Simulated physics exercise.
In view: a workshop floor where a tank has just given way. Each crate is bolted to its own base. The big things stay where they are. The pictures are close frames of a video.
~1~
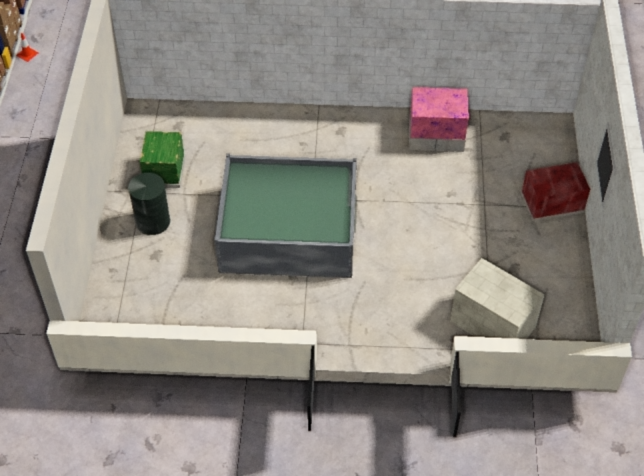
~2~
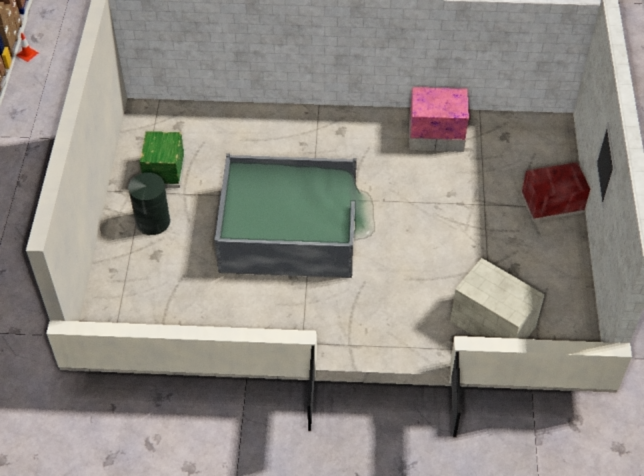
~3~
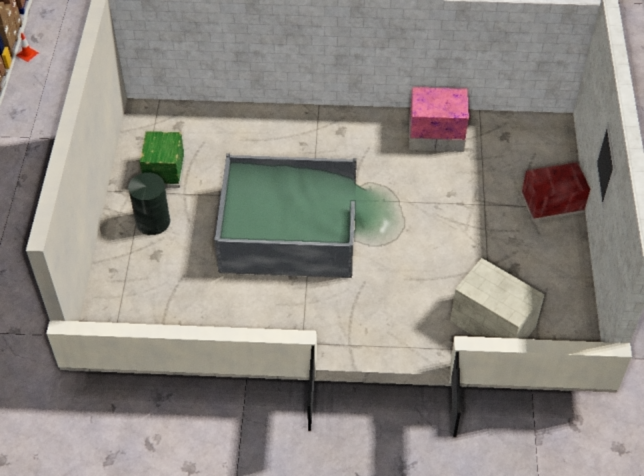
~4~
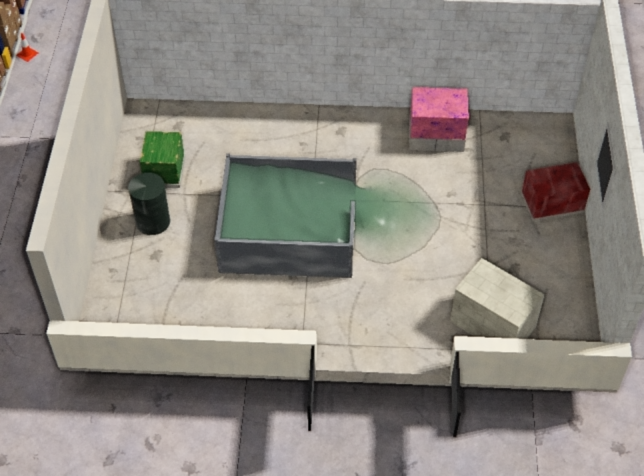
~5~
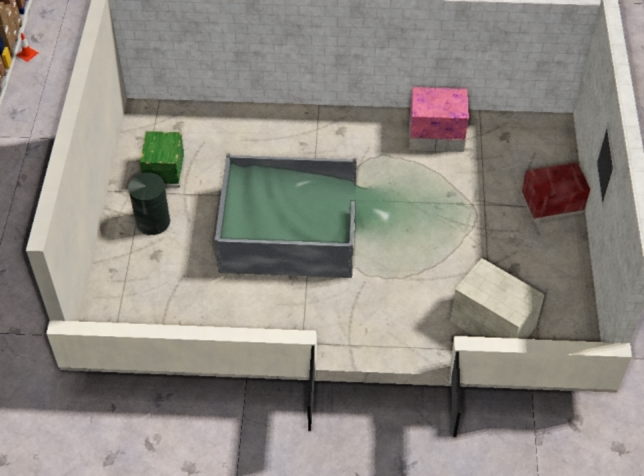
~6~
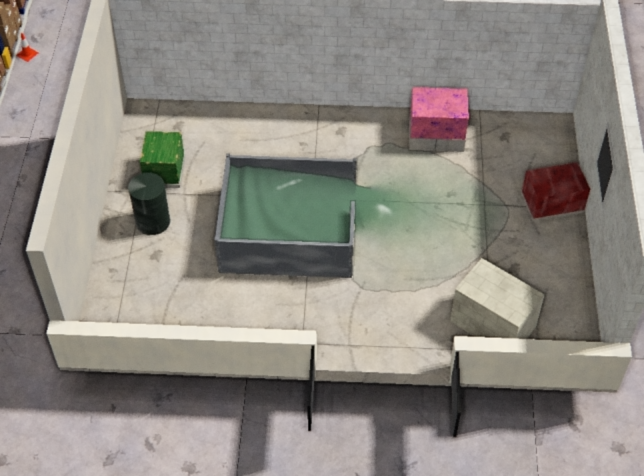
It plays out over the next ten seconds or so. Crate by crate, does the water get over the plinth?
The red crate is wetted; the green crate escapes dry; the pink crate escapes dry.
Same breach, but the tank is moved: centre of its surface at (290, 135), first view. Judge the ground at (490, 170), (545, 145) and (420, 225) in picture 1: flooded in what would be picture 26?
In turn: Covered, under water, covered.
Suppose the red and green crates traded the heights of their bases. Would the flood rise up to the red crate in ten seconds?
In short: Red crate is soaked.
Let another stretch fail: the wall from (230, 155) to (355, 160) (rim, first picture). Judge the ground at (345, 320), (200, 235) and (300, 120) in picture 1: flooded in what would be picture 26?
One after the other: Clear, free of water, wet.
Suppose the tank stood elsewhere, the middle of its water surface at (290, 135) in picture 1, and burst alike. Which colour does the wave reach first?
It is the pink crate.
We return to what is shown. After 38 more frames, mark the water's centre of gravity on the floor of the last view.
Around (432, 225).
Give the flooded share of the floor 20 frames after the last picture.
Roughly 45 per cent.
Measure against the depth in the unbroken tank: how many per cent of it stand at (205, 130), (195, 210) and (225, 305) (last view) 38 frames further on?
In that order: 4, 0 and 0 per cent.
A moment on, water covers 30 % of the floor; the red crate water round its plinth, the green crate not reached, the pink crate water round its plinth.
Next, water covers 35 % of the floor; the red crate water round its plinth, the green crate not reached, the pink crate water round its plinth.
Then, water covers 45 % of the floor; the red crate water round its plinth, the green crate not reached, the pink crate water round its plinth.
Later, water covers 70 % of the floor; the red crate water round its plinth, the green crate water round its plinth, the pink crate water round its plinth.
In the end, water covers 95 % of the floor; the red crate was topped, the green crate stayed above the water, the pink crate stayed above the water.
